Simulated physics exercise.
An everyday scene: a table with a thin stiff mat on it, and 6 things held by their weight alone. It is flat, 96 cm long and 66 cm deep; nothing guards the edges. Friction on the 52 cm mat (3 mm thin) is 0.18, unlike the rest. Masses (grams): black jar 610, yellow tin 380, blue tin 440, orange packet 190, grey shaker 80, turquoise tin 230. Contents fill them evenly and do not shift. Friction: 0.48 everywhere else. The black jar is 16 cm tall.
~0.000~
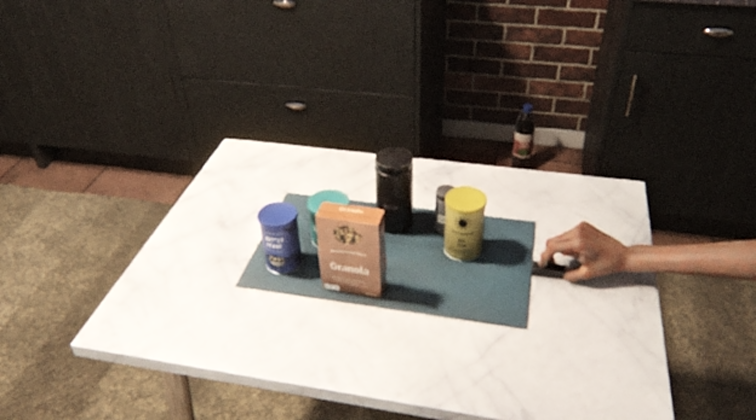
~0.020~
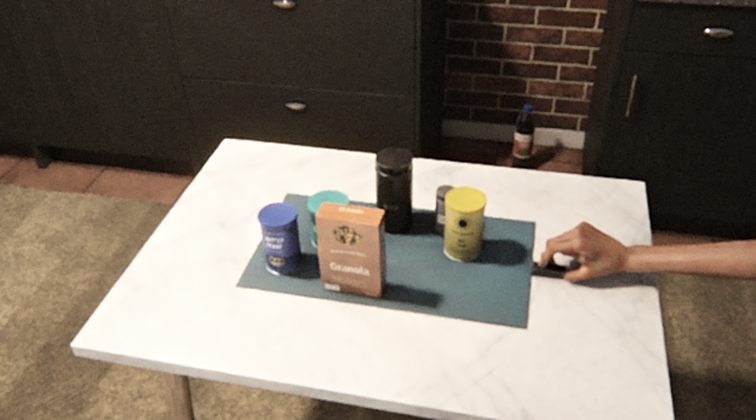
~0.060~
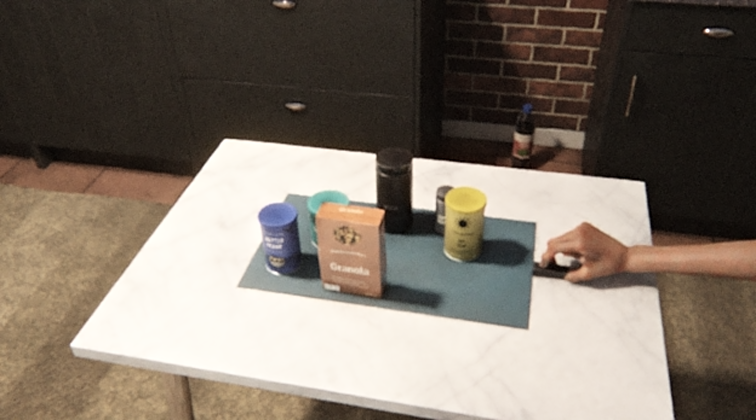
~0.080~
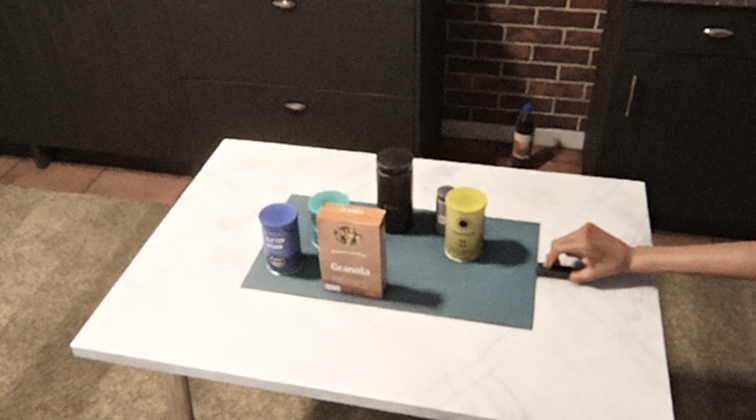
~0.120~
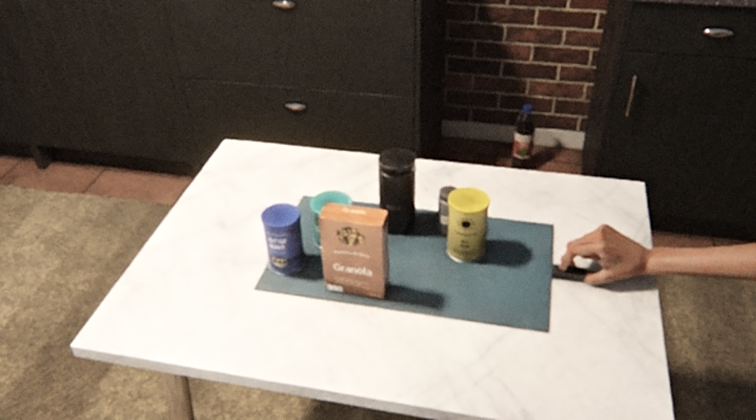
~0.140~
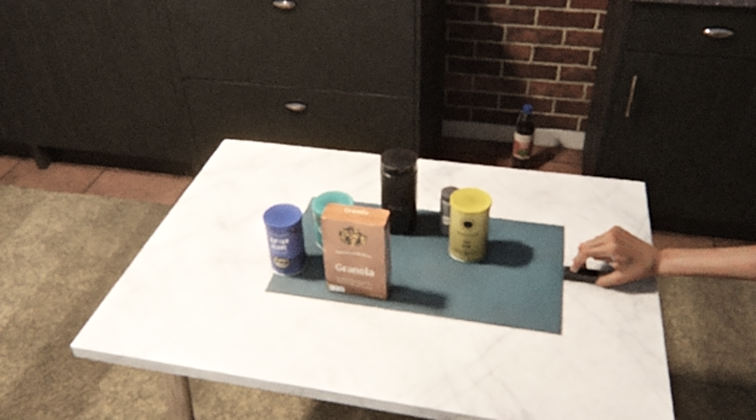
On a white marble table, a hand gripping a dark teal mat's edge slowly pulling it right beneath tins, jars and an orange packet.
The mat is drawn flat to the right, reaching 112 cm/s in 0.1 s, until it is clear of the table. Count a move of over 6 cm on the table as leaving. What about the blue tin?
The blue tin stays put.
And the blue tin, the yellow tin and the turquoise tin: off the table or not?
The blue tin ends on the table; the yellow tin finishes off the table; the turquoise tin ends on the table.
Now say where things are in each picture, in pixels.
In the first frame, 0 cm of pull; blue tin (281, 239); black jar (394, 191).
In the second frame, 0 cm of pull; orange packet (352, 251); grey shaker (446, 210).
In the third frame, 0 cm of pull; black jar (394, 191).
In the fourth frame, 1 cm of pull; yellow tin (465, 225); orange packet (353, 251).
In the fifth frame, 4 cm of pull; grey shaker (449, 211).
In the sixth frame, 6 cm of pull; blue tin (286, 240); black jar (399, 192).
After 0.34 s, 28 cm of pull; blue tin slid 3 cm near (295, 242); orange packet slid 8 cm; grey shaker slid 8 cm.
After 0.64 s, 62 cm of pull; blue tin slid 3 cm near (296, 243); black jar leaning 19°; grey shaker slid 32 cm.
After 0.84 s, 84 cm of pull; yellow tin and grey shaker now off the table; blue tin slid 3 cm near (296, 243); black jar leaning 60°.
After 1.04 s, 94 cm of pull; blue tin slid 3 cm near (296, 243); black jar on its side; orange packet slid 17 cm.
At rest (1.8 s), off the table, yellow tin and grey shaker; tipped over on the table, black jar; not toppled but over 6 cm from the start, orange packet and turquoise tin; blue tin in place, give or take 6 cm. Seen from the same camera at the end, blue tin near (296, 243).
